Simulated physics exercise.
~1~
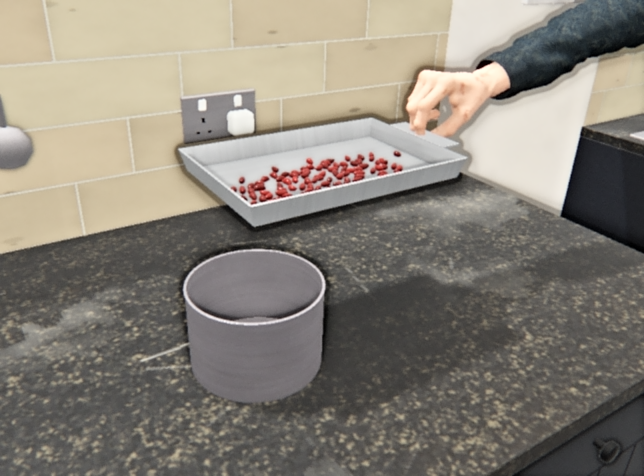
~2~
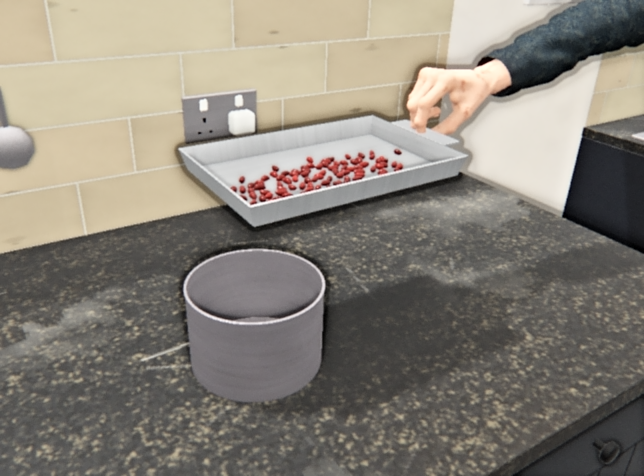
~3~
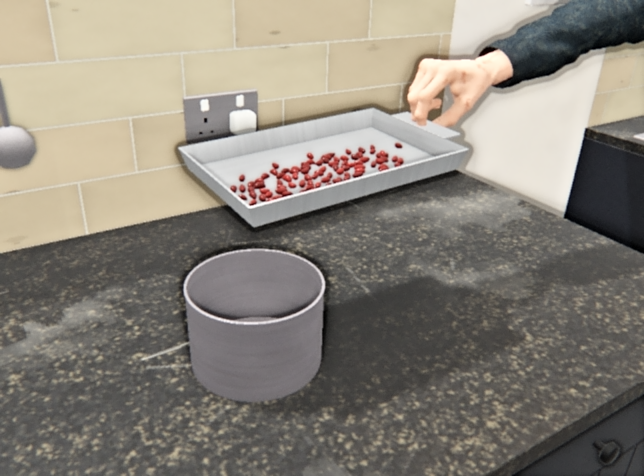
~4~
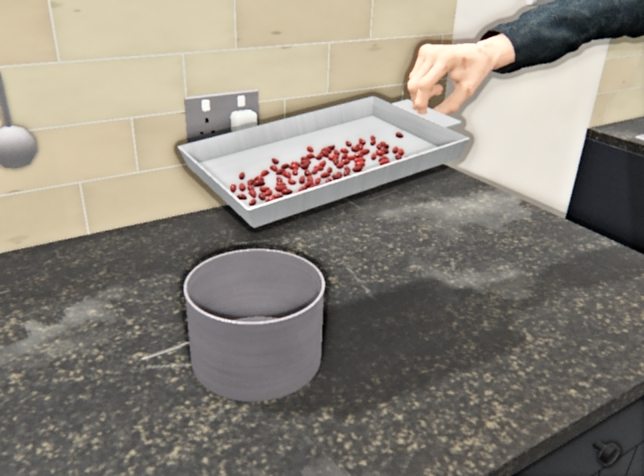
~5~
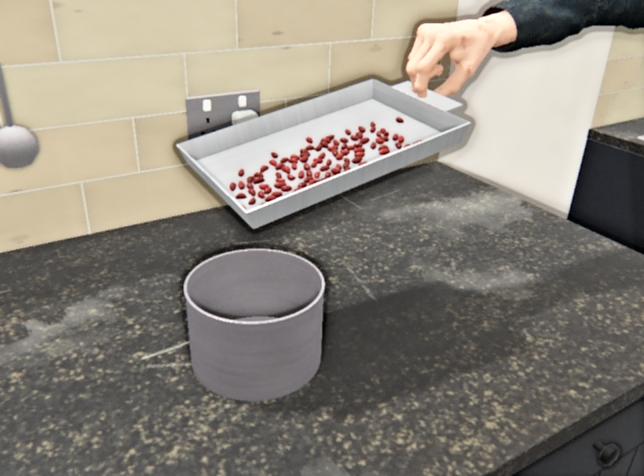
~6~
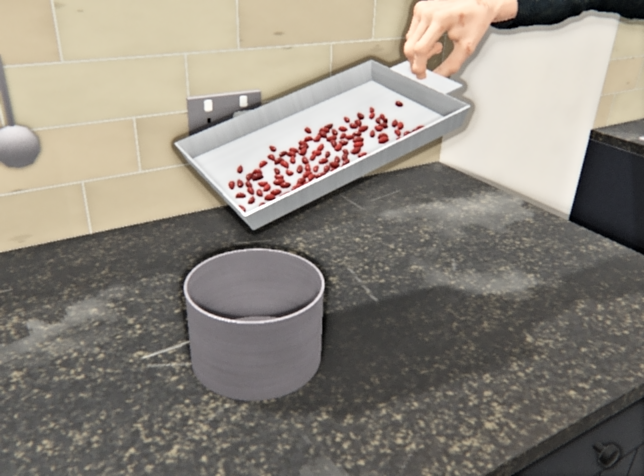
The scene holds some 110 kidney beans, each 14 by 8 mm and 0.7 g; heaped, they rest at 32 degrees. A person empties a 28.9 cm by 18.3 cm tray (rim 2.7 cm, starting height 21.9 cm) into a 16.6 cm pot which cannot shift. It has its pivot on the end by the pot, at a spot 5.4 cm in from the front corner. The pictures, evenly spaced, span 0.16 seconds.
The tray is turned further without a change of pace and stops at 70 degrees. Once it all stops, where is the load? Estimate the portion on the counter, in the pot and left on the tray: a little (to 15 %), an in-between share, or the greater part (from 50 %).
Counter: The greater part; pot: A little; left on the tray: An in-between share.
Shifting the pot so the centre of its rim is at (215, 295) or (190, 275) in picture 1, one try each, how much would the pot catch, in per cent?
35 % and 5 %.
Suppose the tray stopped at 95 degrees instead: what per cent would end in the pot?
Around 20 per cent, then.
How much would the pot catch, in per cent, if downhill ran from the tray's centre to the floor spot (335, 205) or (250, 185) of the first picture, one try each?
First try: About 15 percent; second try: About 5 percent.
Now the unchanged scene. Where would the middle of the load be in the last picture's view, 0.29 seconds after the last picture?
Estimated centre of load: Around (261, 174).
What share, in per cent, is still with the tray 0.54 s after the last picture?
Load share: Around 45%.
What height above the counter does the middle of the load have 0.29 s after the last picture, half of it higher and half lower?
Height: Around 26 cm.
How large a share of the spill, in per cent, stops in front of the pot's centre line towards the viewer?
80 %.
Then, 0.17 s after the last picture, tilt 44 degrees; the tray holds 100 %, the pot 0 %.
Then, 0.29 s after the last picture, tilt 63 degrees; the tray holds 100 %, the pot 0 %.
Then, 0.54 s after the last picture, tilt 70 degrees; the tray holds 45 %, the pot 0 %.
In the end, counter 65 %, pot 5 %, tray 35 %.
